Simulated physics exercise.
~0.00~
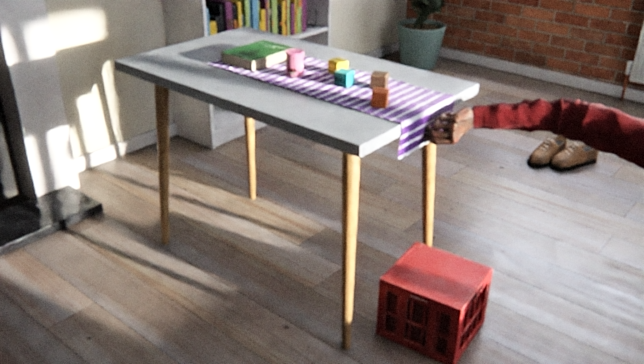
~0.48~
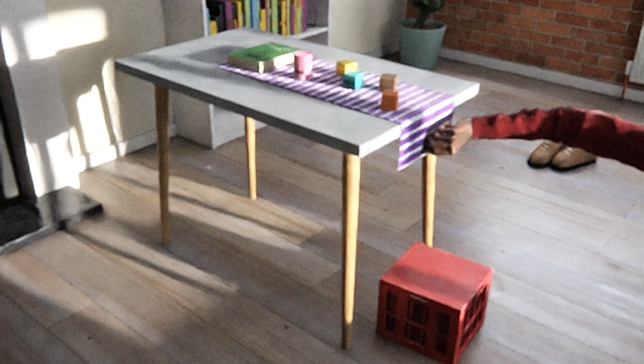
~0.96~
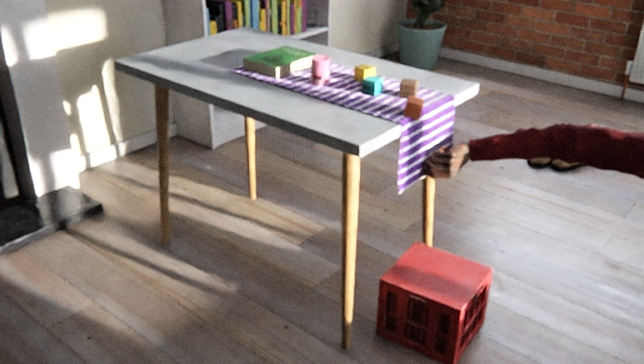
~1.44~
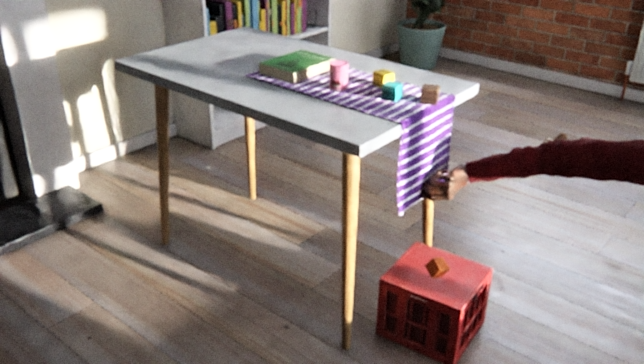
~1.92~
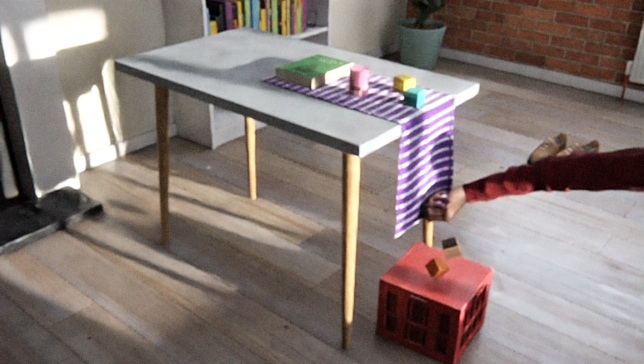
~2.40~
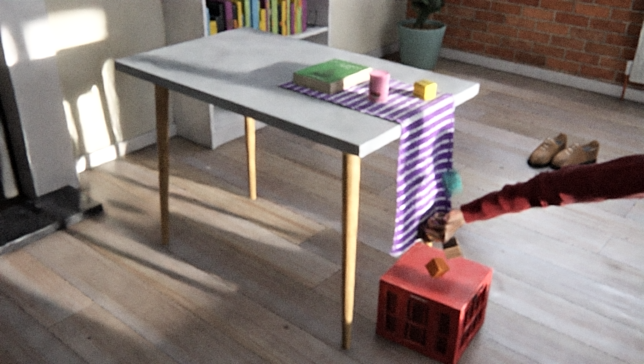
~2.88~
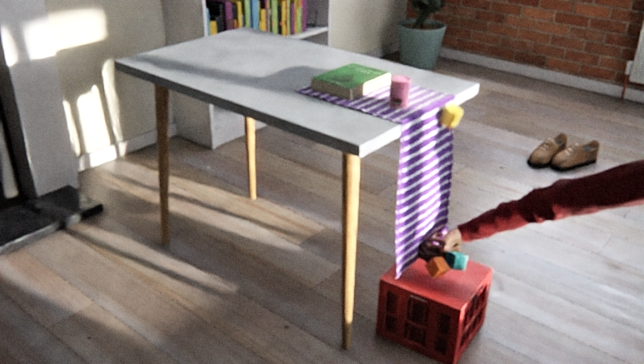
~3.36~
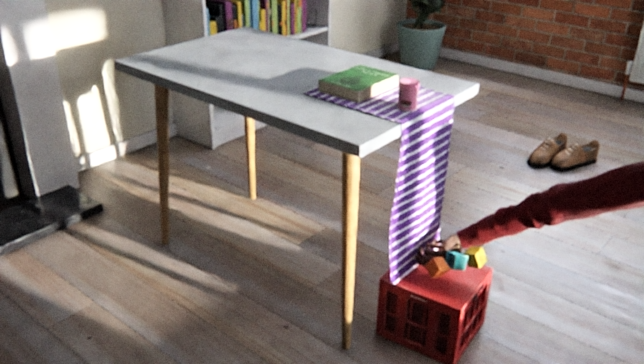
At a table, a hand pulls a striped cloth down, dropping four cubes onto a red crate.
